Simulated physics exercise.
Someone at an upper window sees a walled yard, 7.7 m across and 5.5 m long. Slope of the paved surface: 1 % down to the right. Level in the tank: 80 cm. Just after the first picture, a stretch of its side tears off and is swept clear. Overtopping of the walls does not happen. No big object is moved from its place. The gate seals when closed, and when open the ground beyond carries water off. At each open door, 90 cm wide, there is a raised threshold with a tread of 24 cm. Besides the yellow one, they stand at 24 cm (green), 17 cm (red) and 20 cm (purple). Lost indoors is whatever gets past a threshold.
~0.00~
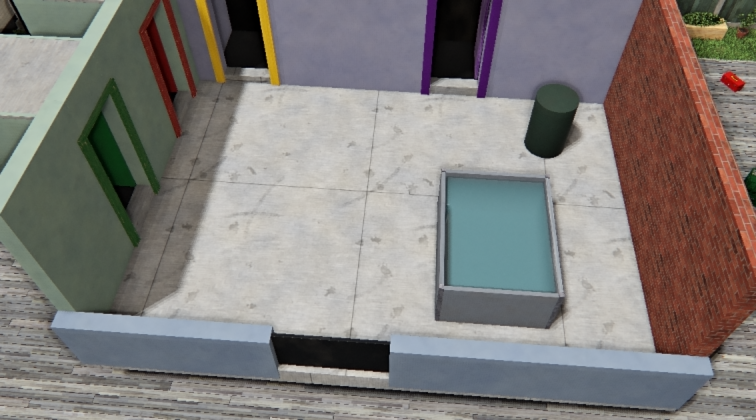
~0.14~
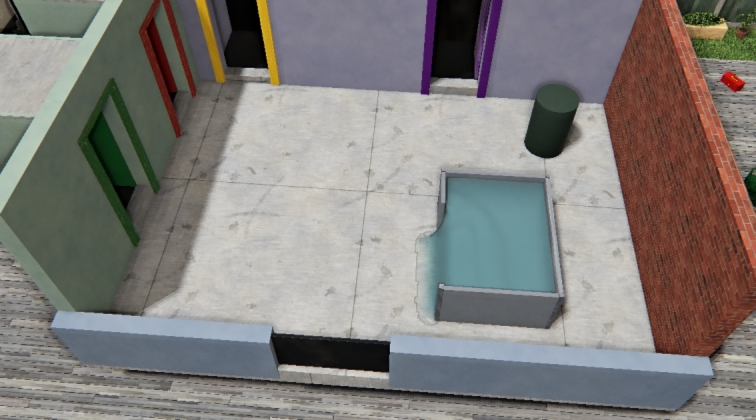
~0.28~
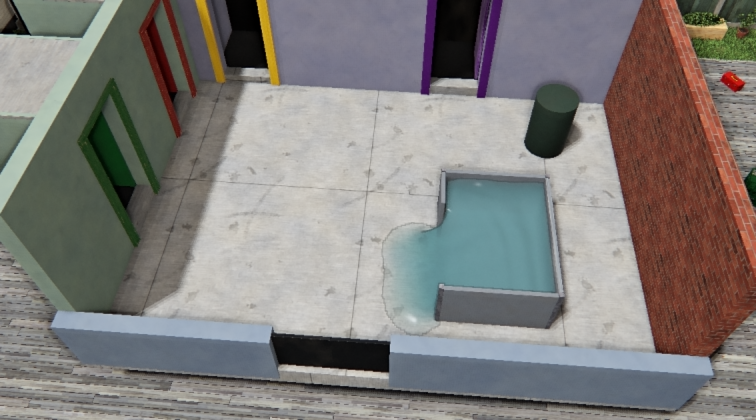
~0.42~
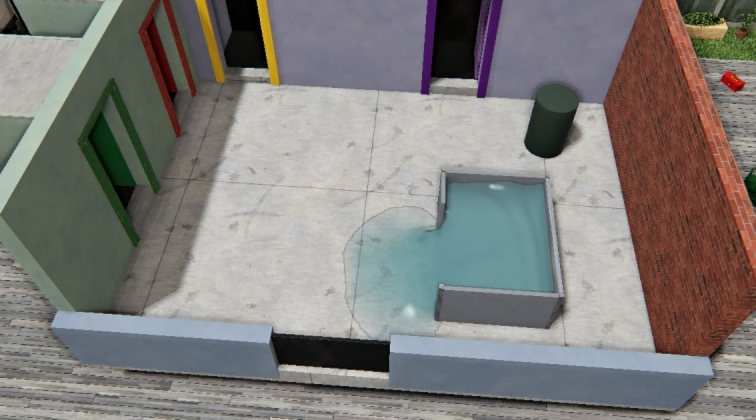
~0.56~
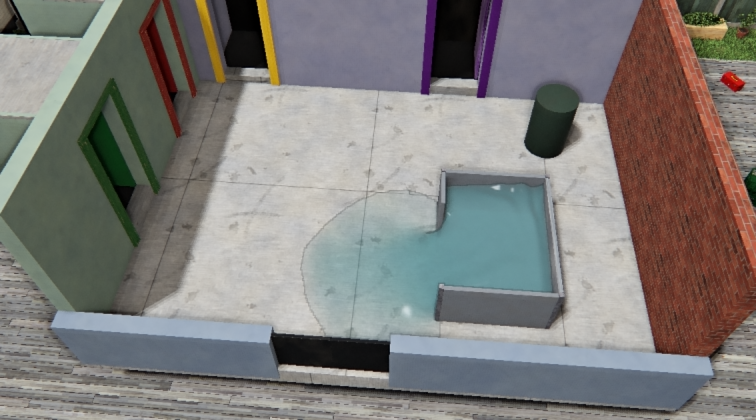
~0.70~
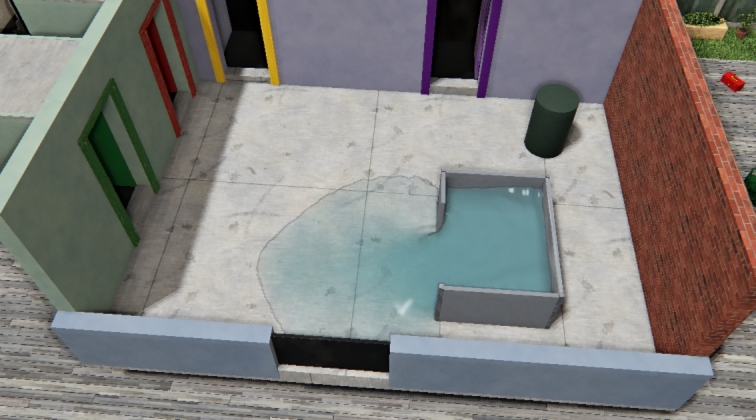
We see a walled yard with a tank of water, whose left side opens up; water pours through the gap and spreads leftward across the pale paved floor in a widening rounded sheet, while the dark green cylinder stays put.
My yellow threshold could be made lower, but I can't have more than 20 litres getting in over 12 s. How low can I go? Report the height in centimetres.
You could bring it down to roughly 17 cm.
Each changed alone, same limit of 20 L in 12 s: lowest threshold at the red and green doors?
You'd want some 10.5 cm at red and some 19 cm at green.
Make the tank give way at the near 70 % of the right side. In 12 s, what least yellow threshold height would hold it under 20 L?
A height of around 7.5 cm.
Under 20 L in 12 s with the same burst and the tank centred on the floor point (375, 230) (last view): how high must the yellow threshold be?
In this case, 17 cm or so.
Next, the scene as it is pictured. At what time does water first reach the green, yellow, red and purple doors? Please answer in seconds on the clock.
Green at 1.3 seconds, yellow at 3.0 seconds, red at 2.4 seconds, purple at 5.5 seconds.
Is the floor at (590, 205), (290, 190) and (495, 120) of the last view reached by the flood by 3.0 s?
1: Unwetted; 2: Awash; 3: Unwetted.
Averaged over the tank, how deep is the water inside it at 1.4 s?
Around 40 cm on average.
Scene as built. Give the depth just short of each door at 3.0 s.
Green door 23 cm, yellow door 0 cm, red door 11 cm, purple door 0 cm.
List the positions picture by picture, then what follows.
In the first frame, the tank at (497, 232) is whole and still, 80 cm deep; the yellow door at (240, 39) is dry.
In the second frame, the front is at (420, 251), 0.3 m from the gap at (441, 267); 0.3 m2 of floor is wet, 80 cm left at the back.
In the third frame, water pours out at (441, 267) and has run 0.8 m, to (388, 262); about 12 cm deep outside, 77 cm at the back.
In the fourth frame, the gap is at (441, 268), the front 1.4 m out at (349, 262); the back of the tank holds 70 cm.
In the fifth frame, the front is at (307, 273), 2.0 m from the gap at (441, 269); 4.5 m2 of floor is wet, 70 cm left at the back.
In the sixth frame, the gap is at (441, 269), the front 2.6 m out at (264, 269); the back of the tank holds 64 cm; 3.3 m in a straight line remain to the yellow door at (240, 39).
After 1.4 s water covers 40 % of the floor, deepest (33 cm) near (427, 285); it has not reached the yellow door.
After 3.0 s water covers 50 % of the floor, deepest (31 cm) near (100, 339); it has not reached the yellow door.
After 12.0 s water covers 100 % of the floor, deepest (15 cm) near (635, 356); 5 cm at the yellow door, 23 litres in over its 16 cm threshold.
At the yellow door as built, the water arrived by 3.1 s and peaked near 23 cm at 4.8 s.
With a threshold of 15 cm, 31 litres would have come in within the 12 s; with 20 cm, 5 litres. So under 20 litres takes about 17 cm.
